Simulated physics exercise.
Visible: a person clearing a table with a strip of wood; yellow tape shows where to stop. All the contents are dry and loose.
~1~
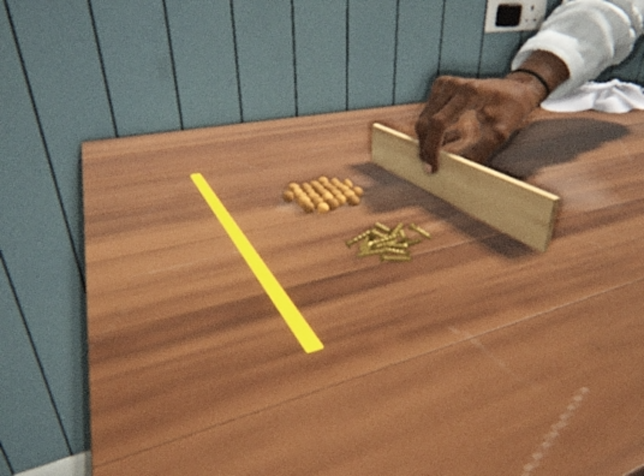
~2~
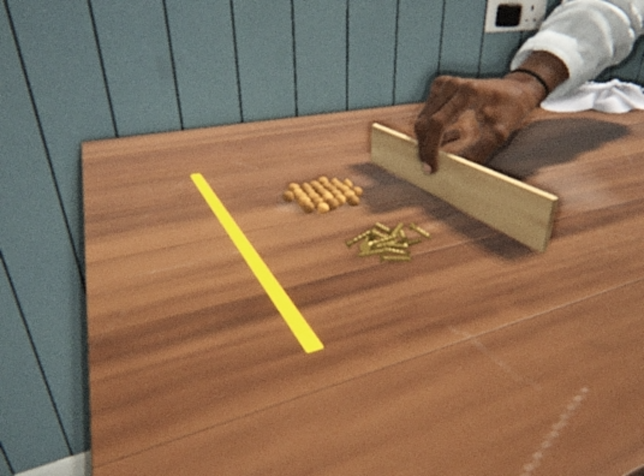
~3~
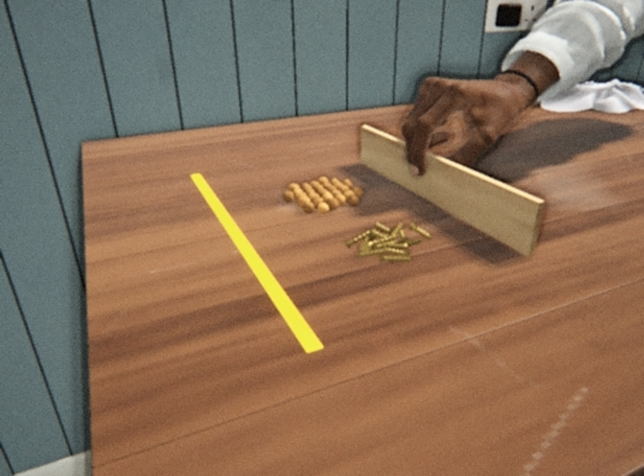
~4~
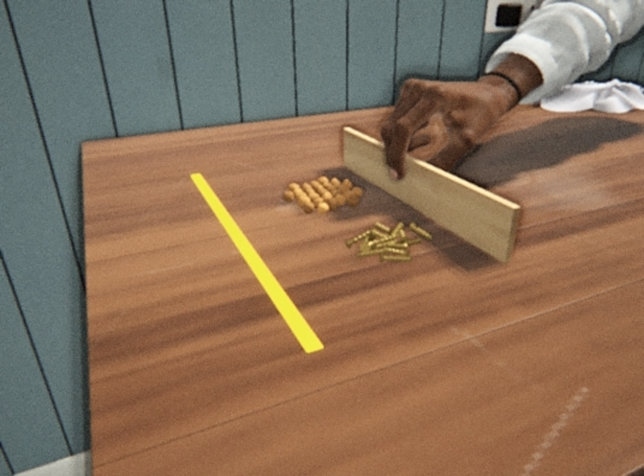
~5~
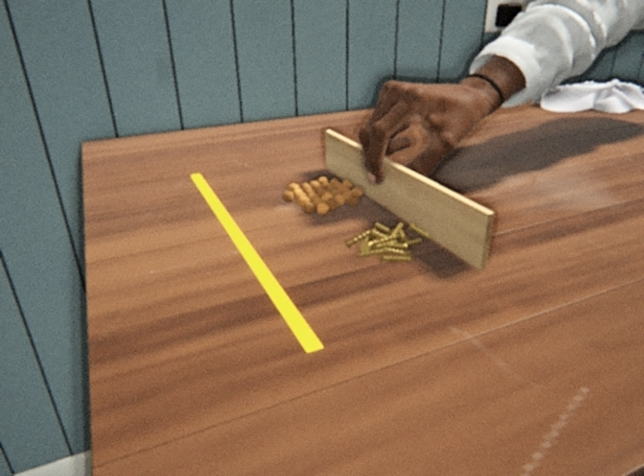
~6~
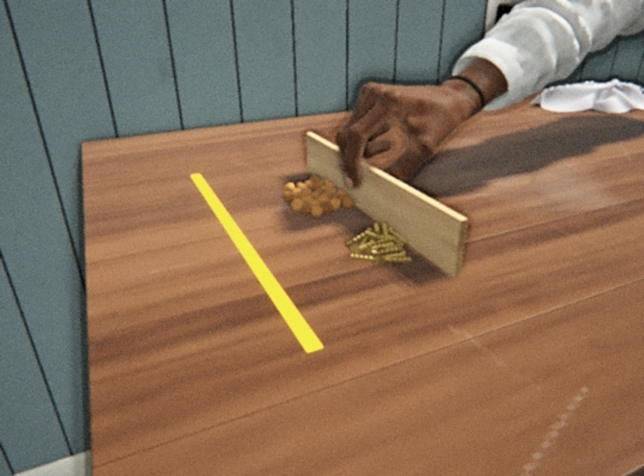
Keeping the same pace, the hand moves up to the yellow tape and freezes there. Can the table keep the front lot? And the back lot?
Front lot: None of it falls. Back lot: None of it falls.
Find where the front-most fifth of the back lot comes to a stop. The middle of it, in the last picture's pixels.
About (174, 219).
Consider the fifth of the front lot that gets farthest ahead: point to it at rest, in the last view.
Centre of the leading fifth at rest: Around (221, 283).
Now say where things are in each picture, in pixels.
Strip of wood at (532, 215), at rest; yellow tape at (199, 180), well back from the edge; edge at (85, 269); front lot at (387, 239), a few brass screws; back lot at (323, 195), some roasted chickpeas, in the first frame.
Strip of wood at (531, 215); back lot at (323, 195), in the second frame.
Strip of wood at (517, 218); front lot at (387, 239), in the third frame.
Strip of wood at (494, 224); back lot at (323, 195), in the fourth frame.
Strip of wood at (469, 230); front lot at (387, 239), in the fifth frame.
Strip of wood at (443, 236); yellow tape at (199, 180); edge at (85, 269); front lot at (382, 247), about a third pushed along; back lot at (319, 194), about half pushed along, in the sixth frame.
Then, 0.39 s past the last view, strip of wood still moving, near (297, 177); front lot all on the table, its front near (292, 265); back lot all on the table, its front near (251, 219).
Then, 0.80 s past the last view, strip of wood stopped at the yellow tape; front lot all on the table, its front near (218, 287); back lot all on the table, its front near (173, 219).
Then, 1.08 s past the last view, strip of wood stopped at the yellow tape; front lot all on the table, its front near (212, 290); back lot all on the table, its front near (163, 221).
Finally, strip of wood stopped at the yellow tape; front lot all on the table, its front near (212, 290); back lot all on the table, its front near (163, 221).
